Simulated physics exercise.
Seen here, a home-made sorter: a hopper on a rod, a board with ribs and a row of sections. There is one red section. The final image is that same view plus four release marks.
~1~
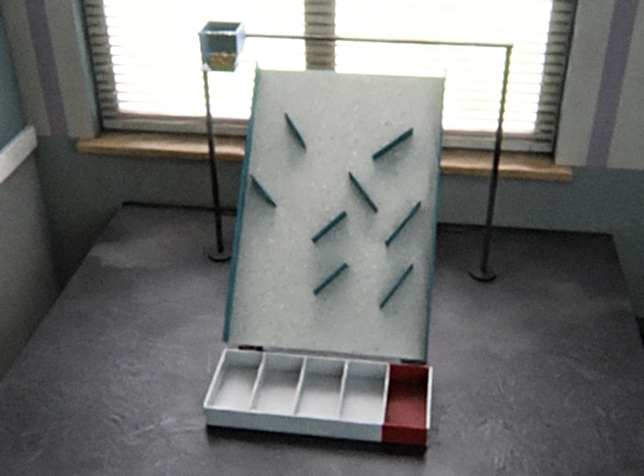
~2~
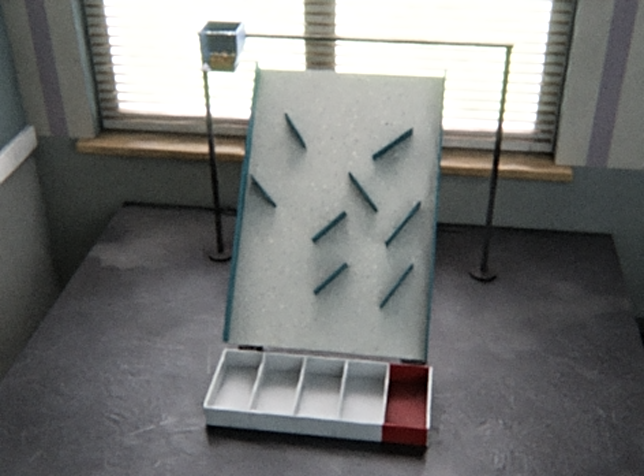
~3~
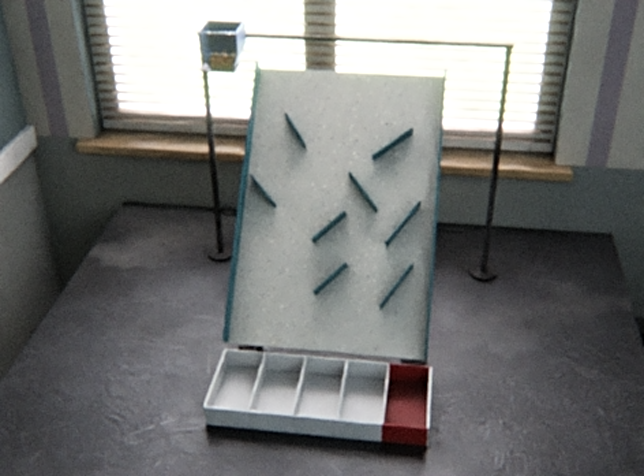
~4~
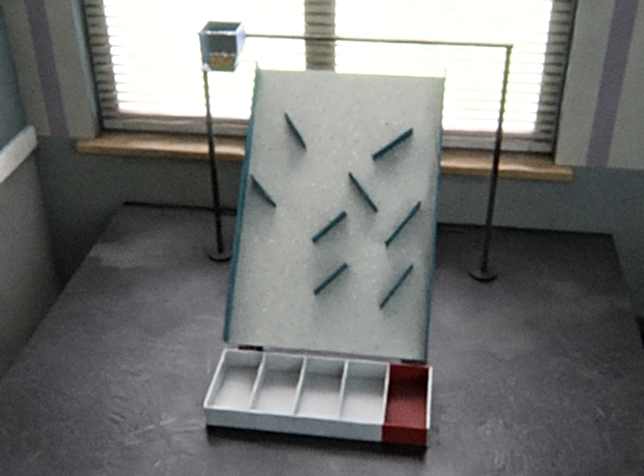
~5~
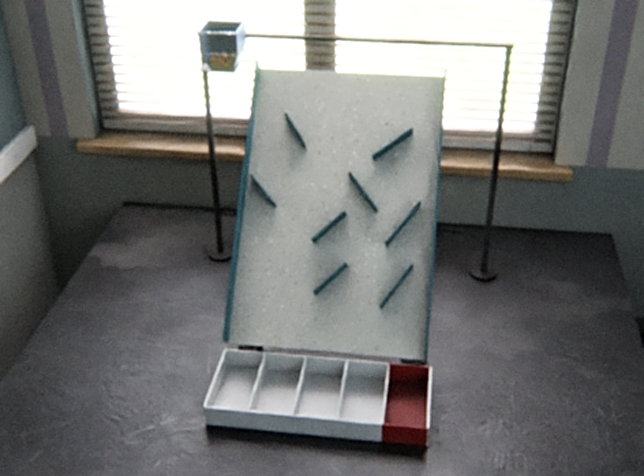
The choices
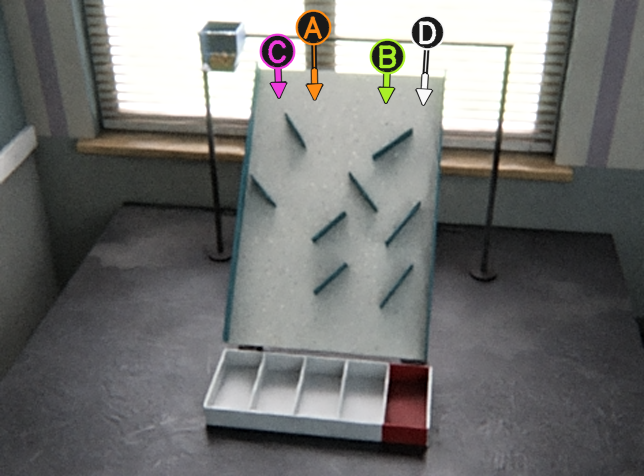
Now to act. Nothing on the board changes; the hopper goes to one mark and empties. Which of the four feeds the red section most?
D.
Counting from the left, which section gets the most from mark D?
The fifth from the left.
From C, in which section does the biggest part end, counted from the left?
It is the second one.
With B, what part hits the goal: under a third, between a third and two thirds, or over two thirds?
It is under a third.
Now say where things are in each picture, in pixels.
Hopper near (224, 59), roasted chickpeas, door shut, in the first frame.
Ribs (285, 113) to (304, 143), (373, 156) to (413, 128), (250, 174) to (274, 203), in the second frame.
Ribs (349, 172) to (377, 209), (312, 239) to (345, 211), (386, 244) to (420, 201), in the third frame.
Ribs (313, 293) to (346, 263), (380, 307) to (413, 264), in the fourth frame.
Red section near (404, 433), number 5 of 5 from the left, in the fifth frame.
On the marked copy, mark A meets the board at (314, 93); mark B meets the board at (386, 97); mark C meets the board at (278, 92); mark D meets the board at (423, 99).
Choosing A, none at all in the red section, all but a few in other sections, only a few outside the box.
Choosing B, none at all in the red section, all but a few in other sections.
Choosing C, none at all in the red section, all but a few in other sections, only a few held on the board.
Choosing D, close to half in the red section, close to a third in other sections, a small share outside the box.
